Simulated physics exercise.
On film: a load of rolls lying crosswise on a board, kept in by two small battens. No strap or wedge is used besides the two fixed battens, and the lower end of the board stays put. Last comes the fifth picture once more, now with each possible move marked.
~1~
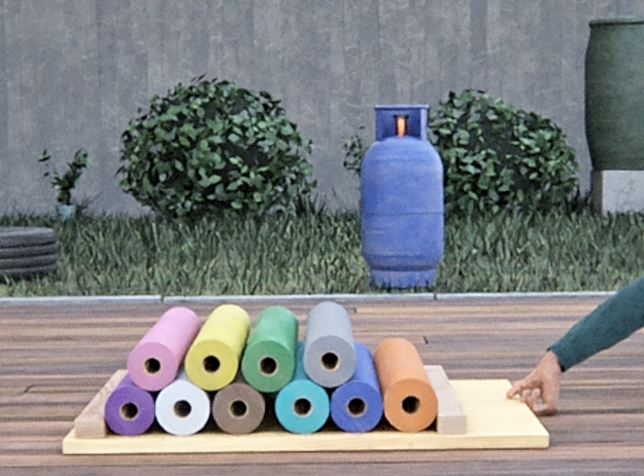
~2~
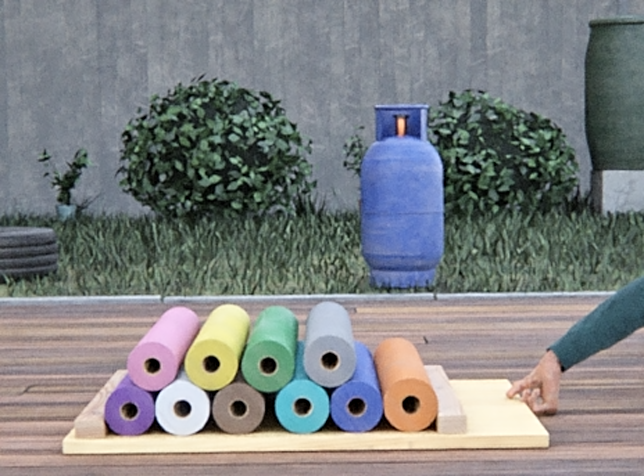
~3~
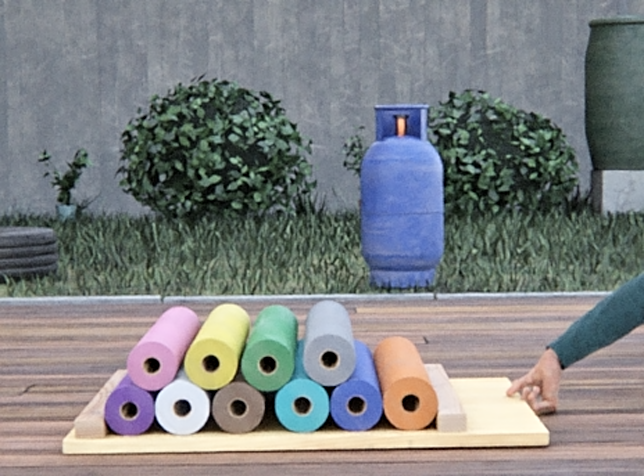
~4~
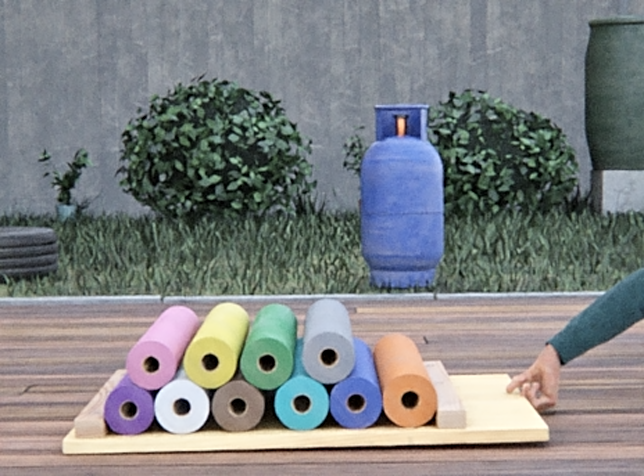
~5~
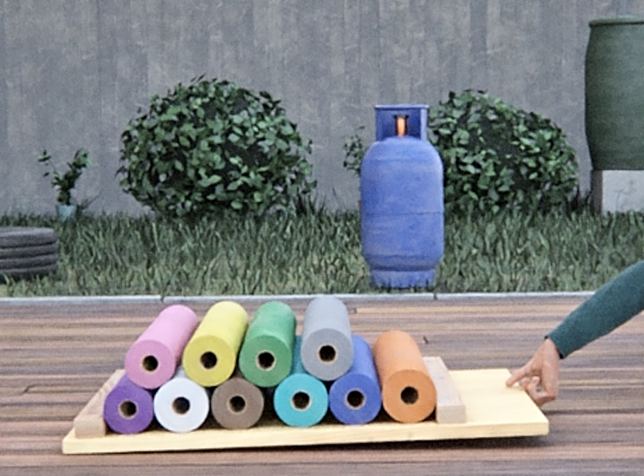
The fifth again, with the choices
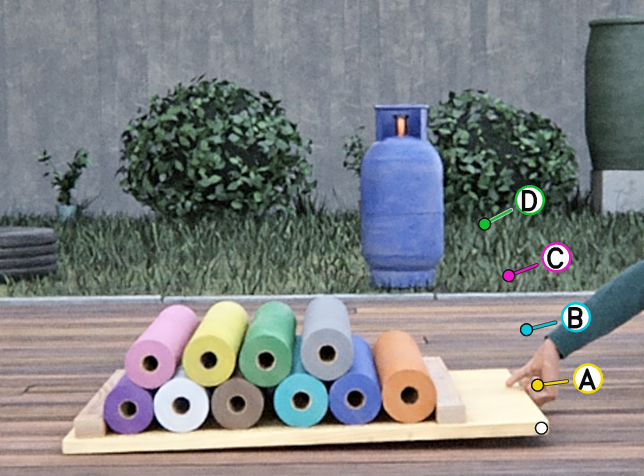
On a wooden deck in front of grass, bushes and a blue gas cylinder, colourful rolls lie stacked in two rows on a pale board between small battens. A hand at the right end of the board slowly lifts that end slightly, and the board tilts a little with the rolls still stacked.
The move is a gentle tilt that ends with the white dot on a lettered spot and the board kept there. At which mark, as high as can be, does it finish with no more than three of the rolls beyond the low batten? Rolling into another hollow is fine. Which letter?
The answer is mark D.
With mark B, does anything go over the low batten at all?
No, at B.
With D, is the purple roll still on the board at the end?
Yes, with D.
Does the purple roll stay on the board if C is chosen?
Yes, with C.
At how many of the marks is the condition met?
Four of them.
On the marked copy, A at (537, 385); B at (526, 330); C at (509, 276); D at (485, 224); the white dot at (542, 428).
With D. Early on, board at 16°.
Further on, board at 27°.
At the end, board at 27°, none over the low batten.
As for the rest, A none over the low batten; B none over the low batten; C none over the low batten.
